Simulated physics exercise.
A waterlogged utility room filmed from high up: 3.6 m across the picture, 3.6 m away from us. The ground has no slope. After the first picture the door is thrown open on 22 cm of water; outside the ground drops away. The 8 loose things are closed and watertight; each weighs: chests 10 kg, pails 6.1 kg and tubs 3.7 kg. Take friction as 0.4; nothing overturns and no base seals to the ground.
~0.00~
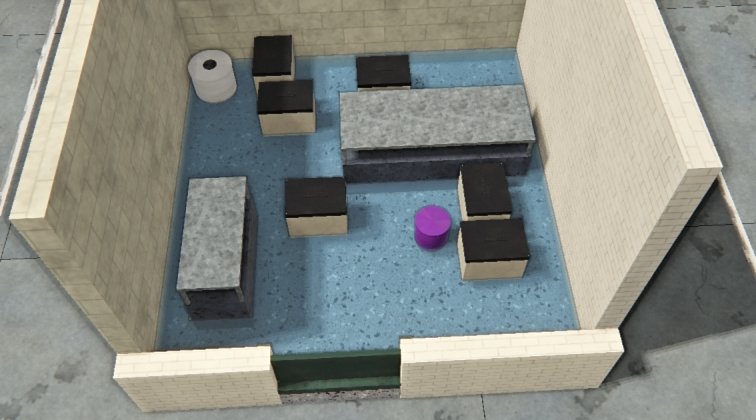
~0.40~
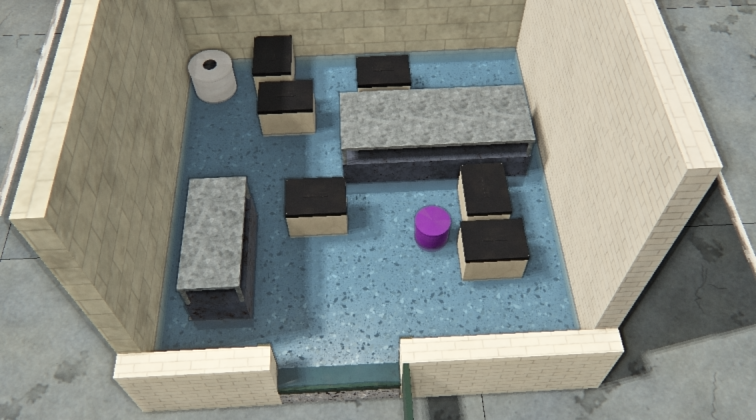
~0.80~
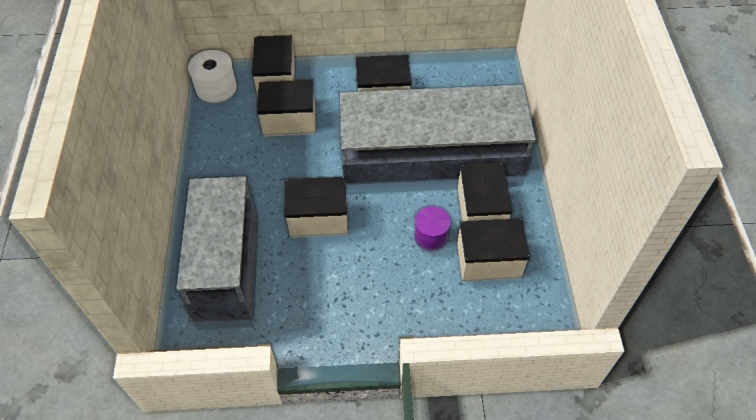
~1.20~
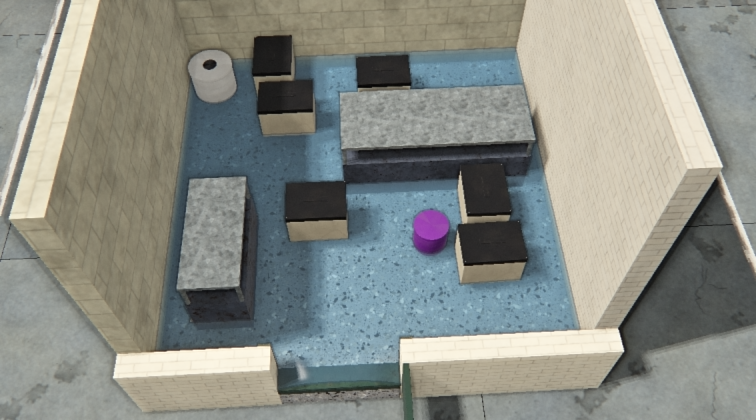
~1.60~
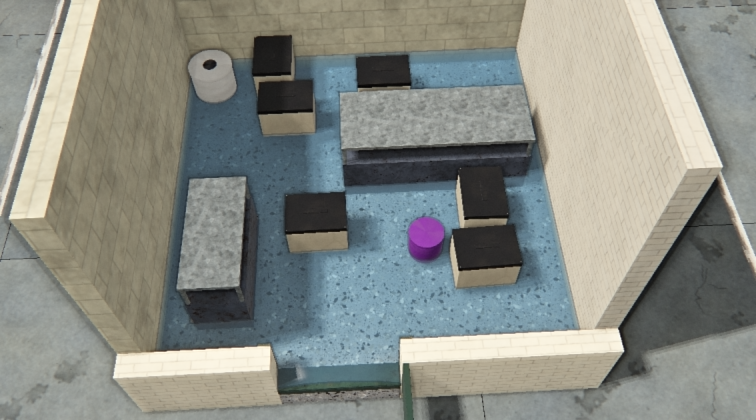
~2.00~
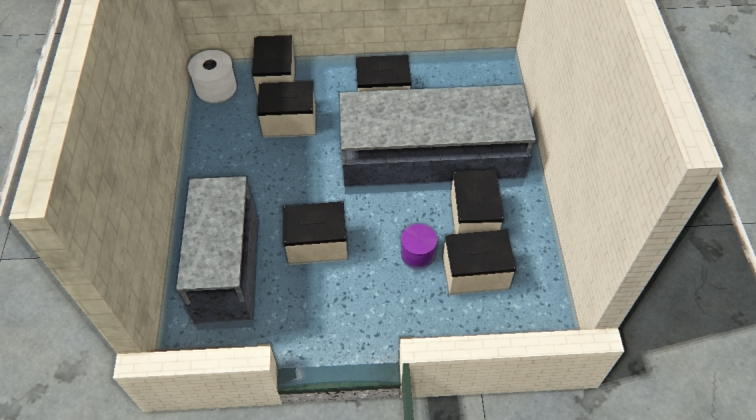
A walled room with a flooded blue floor had its green door swung open at the front, and then the purple pail and a few nearby dark-topped boxes slowly drifted a little toward the doorway.
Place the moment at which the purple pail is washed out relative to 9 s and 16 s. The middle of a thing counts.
Expect it before the first time.
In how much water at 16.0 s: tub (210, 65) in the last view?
About 9 cm.
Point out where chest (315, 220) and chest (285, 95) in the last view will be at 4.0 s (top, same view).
Around (317, 297) and (281, 133).
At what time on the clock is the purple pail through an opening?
At about 6.0 s.
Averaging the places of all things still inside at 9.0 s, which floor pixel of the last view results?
At about (307, 195).
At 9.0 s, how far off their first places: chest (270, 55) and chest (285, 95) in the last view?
In that order: 60 cm, 300 cm.
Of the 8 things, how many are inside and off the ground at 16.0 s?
4 of them.
After 4.0 s the purple pail is near (406, 275), 0.6 m from its start, afloat; 0 of 8 are out; 8 afloat.
After 9.0 s the purple pail has gone out (at 6.2 s); 3 of 8 are out; 5 afloat.
After 16.0 s the purple pail has gone out (at 6.2 s); 4 of 8 are out; 4 afloat.
After 20.0 s the purple pail has gone out (at 6.2 s); 5 of 8 are out; 3 afloat.
